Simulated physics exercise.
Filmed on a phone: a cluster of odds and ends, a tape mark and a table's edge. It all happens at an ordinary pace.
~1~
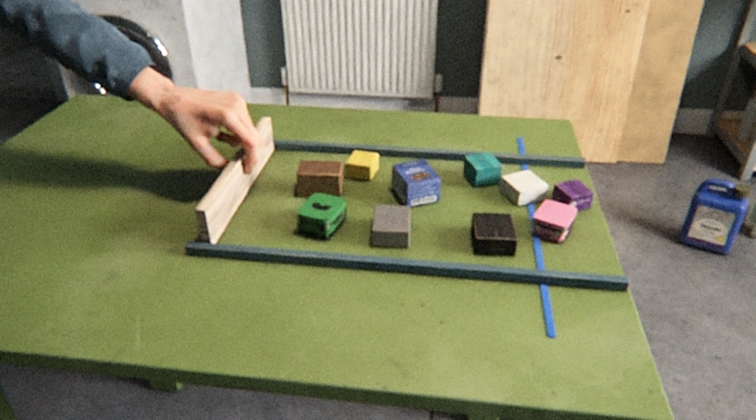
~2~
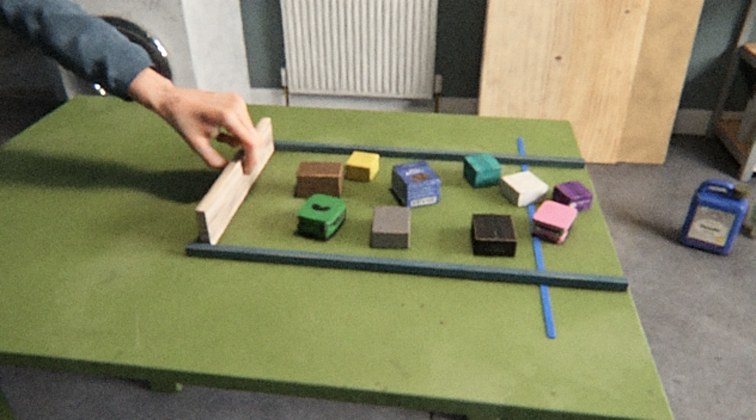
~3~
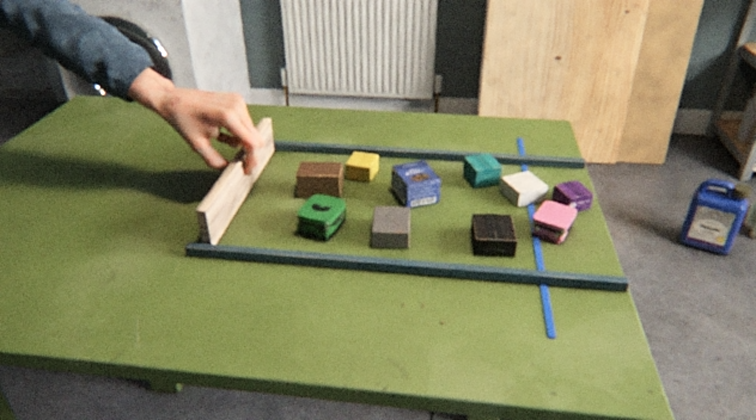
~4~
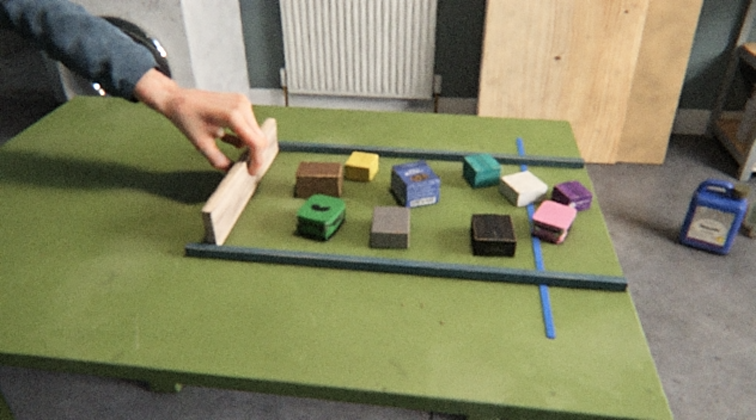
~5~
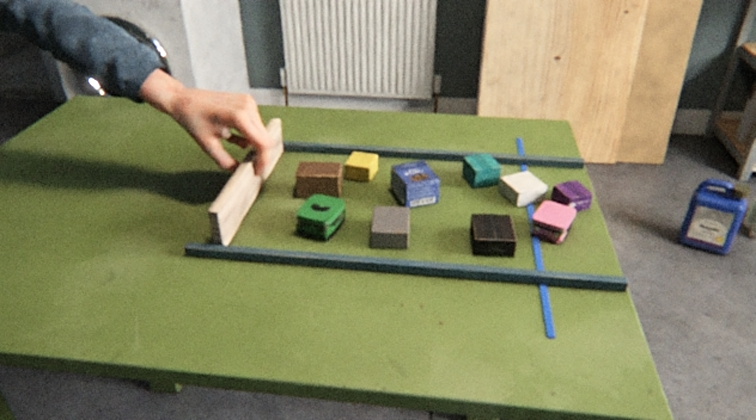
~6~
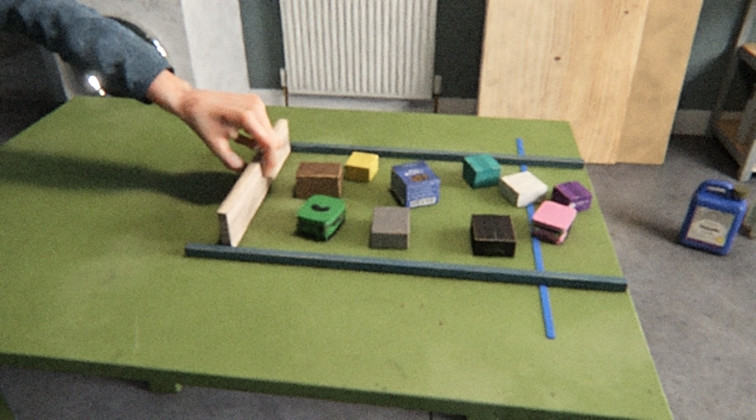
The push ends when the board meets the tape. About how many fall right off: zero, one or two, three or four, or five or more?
Here the number that fall off is three or four.
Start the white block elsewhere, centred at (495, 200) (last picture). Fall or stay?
The white block goes over.
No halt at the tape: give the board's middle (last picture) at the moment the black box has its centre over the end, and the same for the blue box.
Its middle is around (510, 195) and around (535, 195).
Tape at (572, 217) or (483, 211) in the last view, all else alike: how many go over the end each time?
It would be 7 and 1.
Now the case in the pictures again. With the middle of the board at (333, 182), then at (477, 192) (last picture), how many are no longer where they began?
By then 2, and 10.
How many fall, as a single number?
Exactly 4.
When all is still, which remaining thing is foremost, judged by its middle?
That is the blue box.
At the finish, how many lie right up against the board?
3 of them.
Soon after, none off yet; purple box at rest near (572, 197); pink case at rest near (553, 223); white block at rest near (523, 189).
After that, none off yet; purple box moving near (580, 198); pink case displaced a little near (573, 222); white block displaced about its own width near (545, 191).
In the end, the number that fall off is three or four; gone, black box, white block, pink case and purple box.
